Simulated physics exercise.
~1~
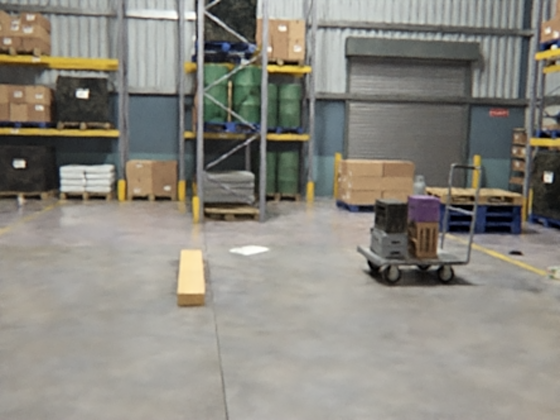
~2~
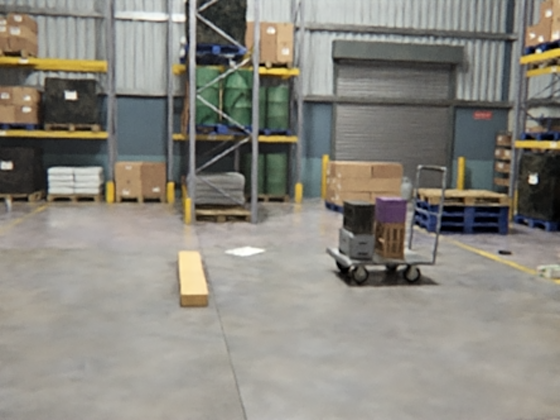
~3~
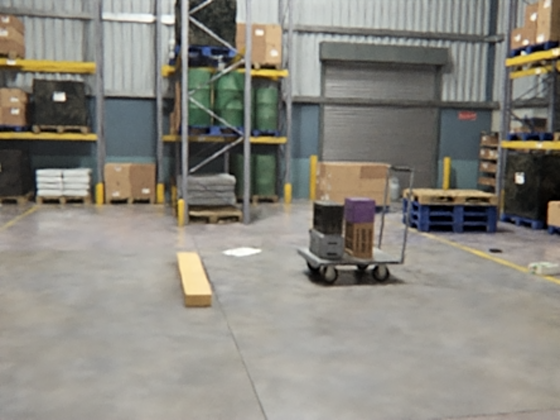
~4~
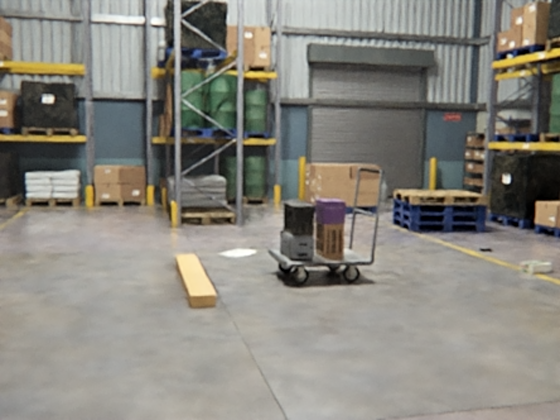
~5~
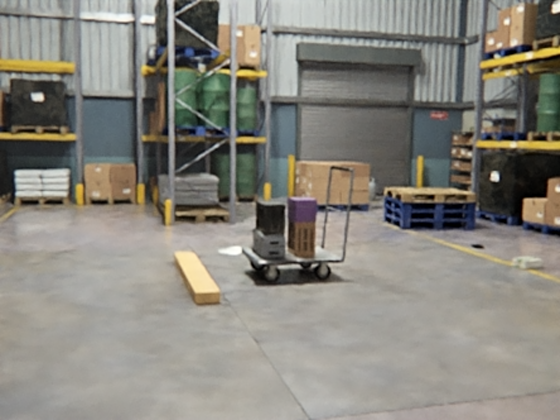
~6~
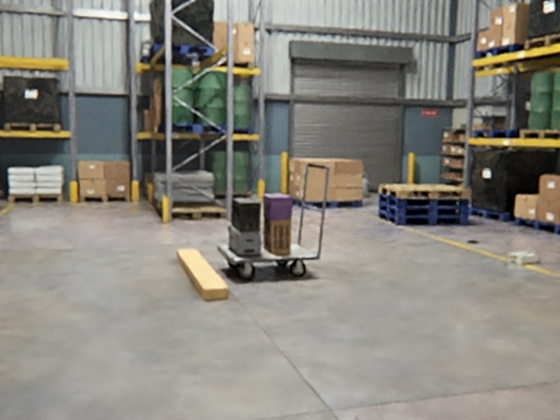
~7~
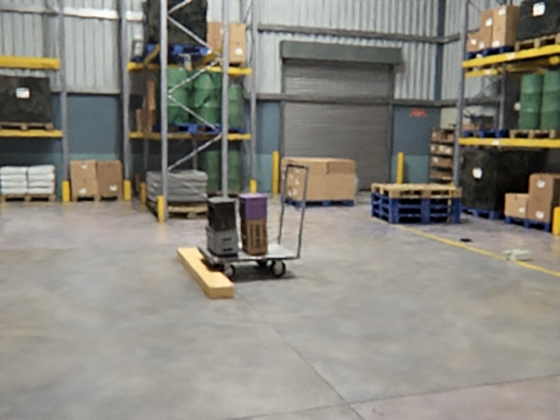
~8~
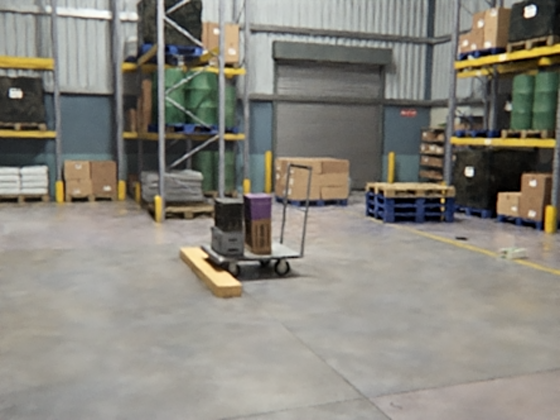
At first, a flat cart with an upright handle stands on a warehouse floor, carrying a black crate on top of a grey case beside a purple box on a brown crate, with a long yellowish beam lying to the left. The cart rolls steadily left toward the beam while the view drifts sideways, and the two stacks ride along upright. It then reaches the beam and stops against it. The load shifts very little. In the end, all four pieces remain on the deck, still stacked in pairs, with the black crate above the grey case.
